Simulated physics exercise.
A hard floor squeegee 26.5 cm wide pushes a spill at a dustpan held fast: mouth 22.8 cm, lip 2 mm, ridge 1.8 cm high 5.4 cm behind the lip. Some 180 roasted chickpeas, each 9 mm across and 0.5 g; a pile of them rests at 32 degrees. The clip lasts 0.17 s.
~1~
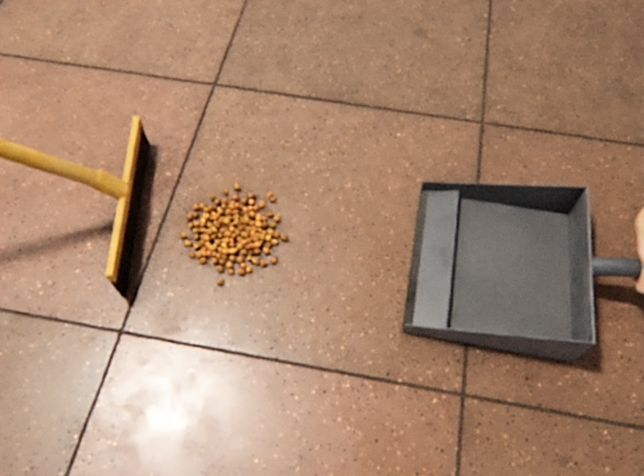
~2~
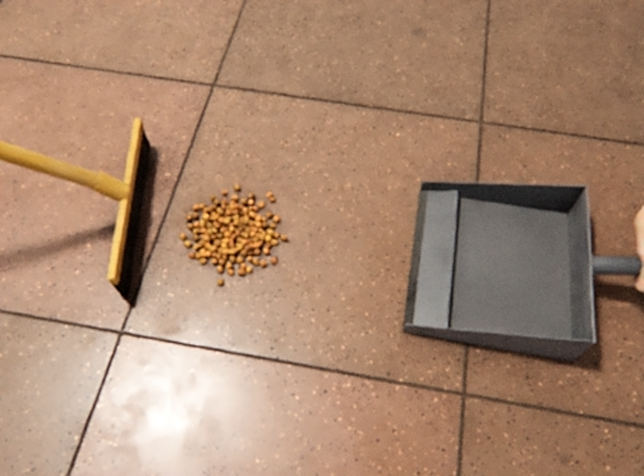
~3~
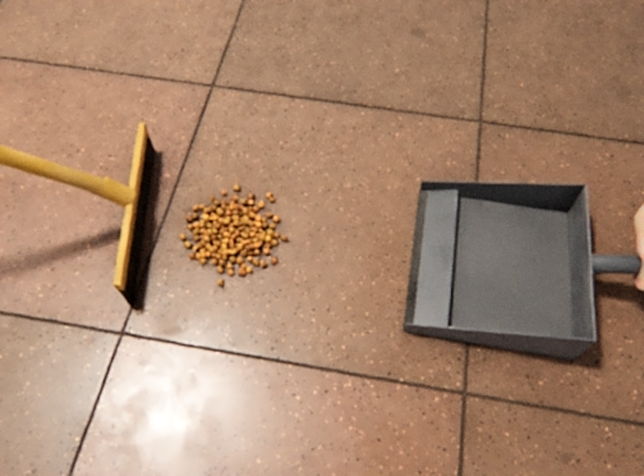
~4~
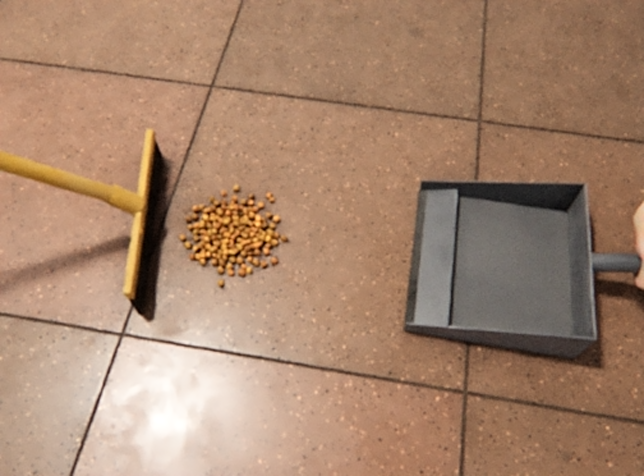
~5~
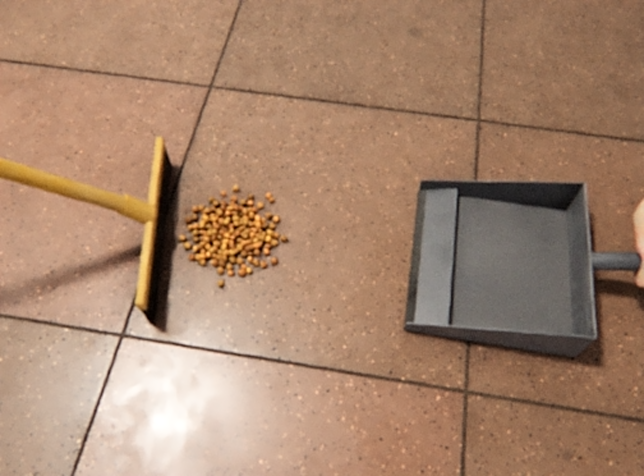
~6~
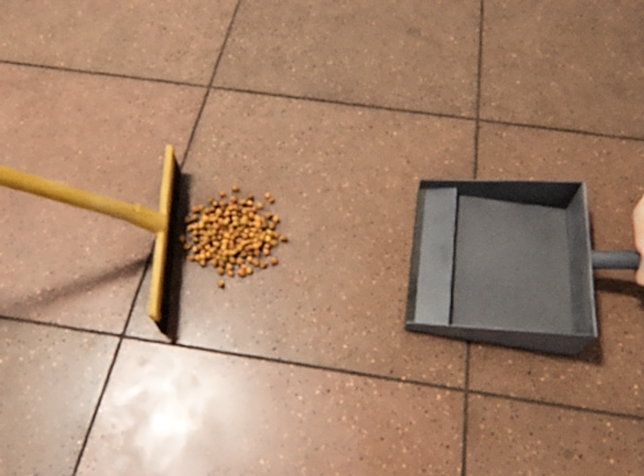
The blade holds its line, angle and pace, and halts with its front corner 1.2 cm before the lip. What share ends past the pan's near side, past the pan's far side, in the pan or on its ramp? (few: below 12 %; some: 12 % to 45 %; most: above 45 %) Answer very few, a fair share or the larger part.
Past the pan's near side: A fair share; past the pan's far side: Very few; in the pan or on its ramp: Very few.
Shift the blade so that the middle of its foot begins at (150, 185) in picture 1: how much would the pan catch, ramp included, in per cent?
About 0 per cent.
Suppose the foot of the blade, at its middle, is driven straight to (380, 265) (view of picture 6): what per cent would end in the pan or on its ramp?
Some 15 per cent.
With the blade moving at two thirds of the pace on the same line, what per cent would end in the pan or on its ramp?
Then about 0 per cent.
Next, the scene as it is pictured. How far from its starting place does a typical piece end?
Some 12 cm.
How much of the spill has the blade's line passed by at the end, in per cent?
Some 55 per cent.
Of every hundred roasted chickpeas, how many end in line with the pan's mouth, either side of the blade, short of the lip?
About 80 per cent.
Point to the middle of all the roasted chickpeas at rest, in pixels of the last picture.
At about (340, 252).
Then, 0.26 s after the last picture, middle of the blade 19 cm from the lip; 0 % over the lip, far side 0 %, near side 5 %.
Then, 0.43 s after the last picture, middle of the blade 9 cm from the lip; 0 % over the lip, far side 0 %, near side 15 %.
Then, 0.72 s after the last picture, middle of the blade 4 cm from the lip; 0 % over the lip, far side 0 %, near side 20 %.
In the end, near side 20 %, far side 0 %, pan 0 %, in front of the lip or behind the blade 80 %.
